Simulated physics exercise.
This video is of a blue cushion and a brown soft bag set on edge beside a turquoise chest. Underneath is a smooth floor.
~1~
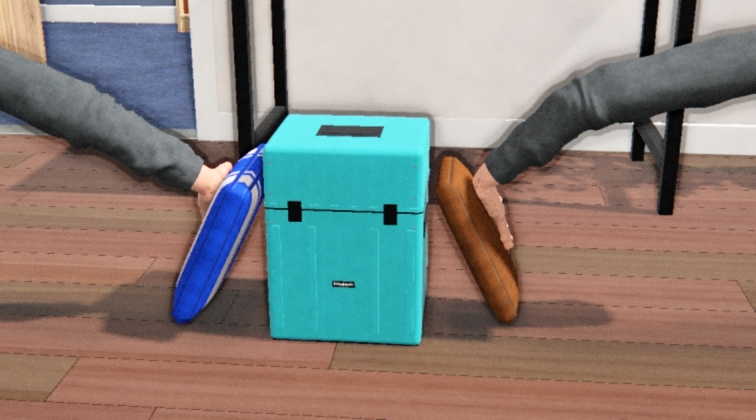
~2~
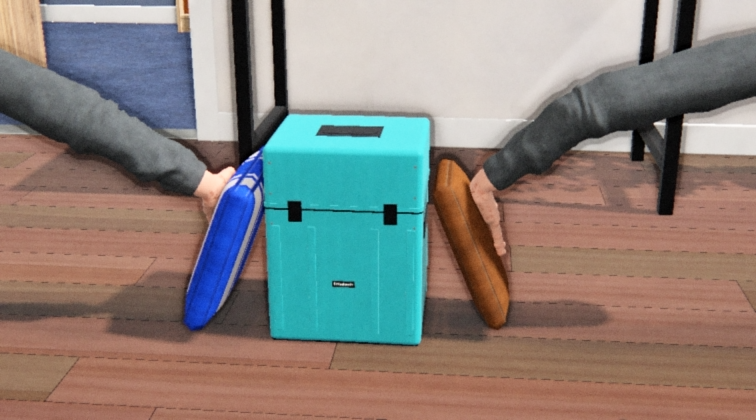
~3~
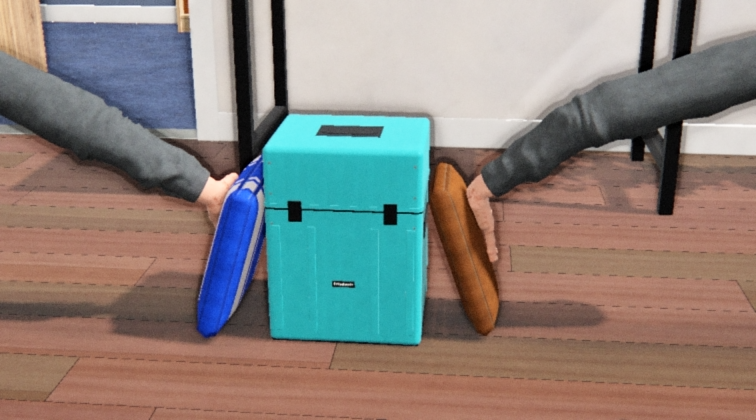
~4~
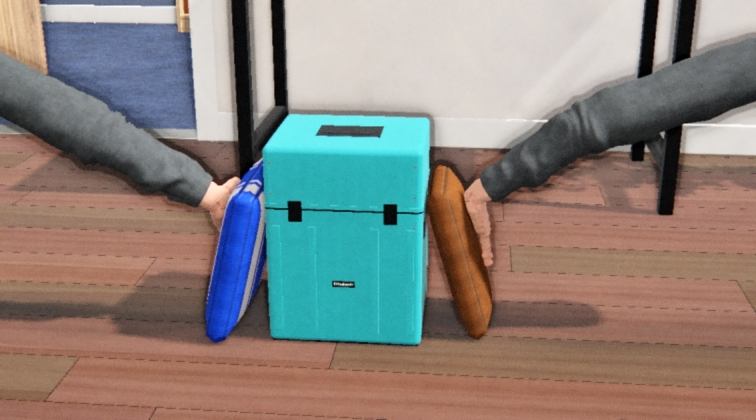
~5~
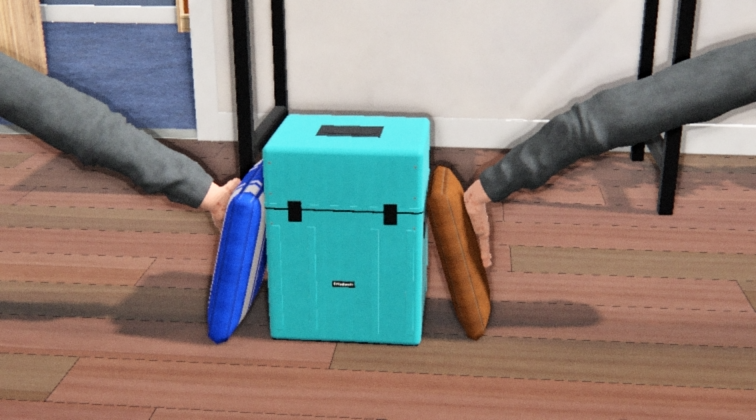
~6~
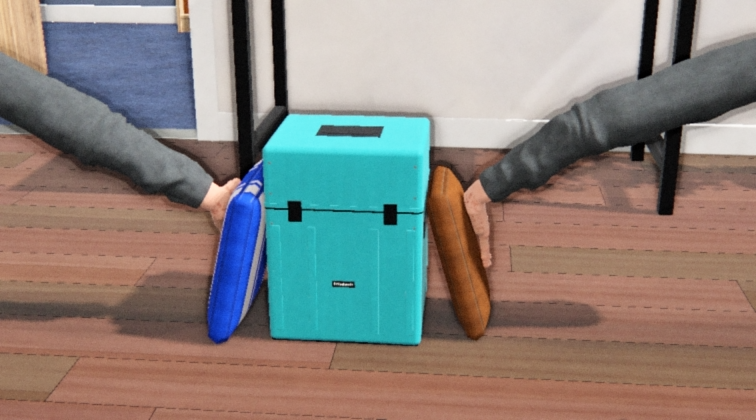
Two hands tilt a blue cushion and a brown bag more upright beside a turquoise chest.
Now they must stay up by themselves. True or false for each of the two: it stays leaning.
Blue cushion - true; brown soft bag - true.
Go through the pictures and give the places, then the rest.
Cushion foot (181, 319), head (238, 193); soft bag foot (507, 319), head (444, 188), in the first frame.
Cushion foot (194, 326); soft bag foot (496, 325), in the second frame.
Cushion foot (207, 333); soft bag foot (485, 331), in the third frame.
Cushion foot (216, 338); soft bag foot (477, 335), in the fourth frame.
Cushion foot (218, 339); soft bag foot (475, 335), in the fifth frame.
Cushion foot (218, 339), head (245, 203), almost upright; soft bag foot (475, 335), head (437, 198), almost upright, in the sixth frame.
Then, 0.30 s after the last picture, cushion leaning near (248, 244); soft bag leaning near (458, 252).
At rest, cushion leaning near (248, 244); soft bag leaning near (458, 252). The blue cushion remains propped up and the brown soft bag keeps leaning.
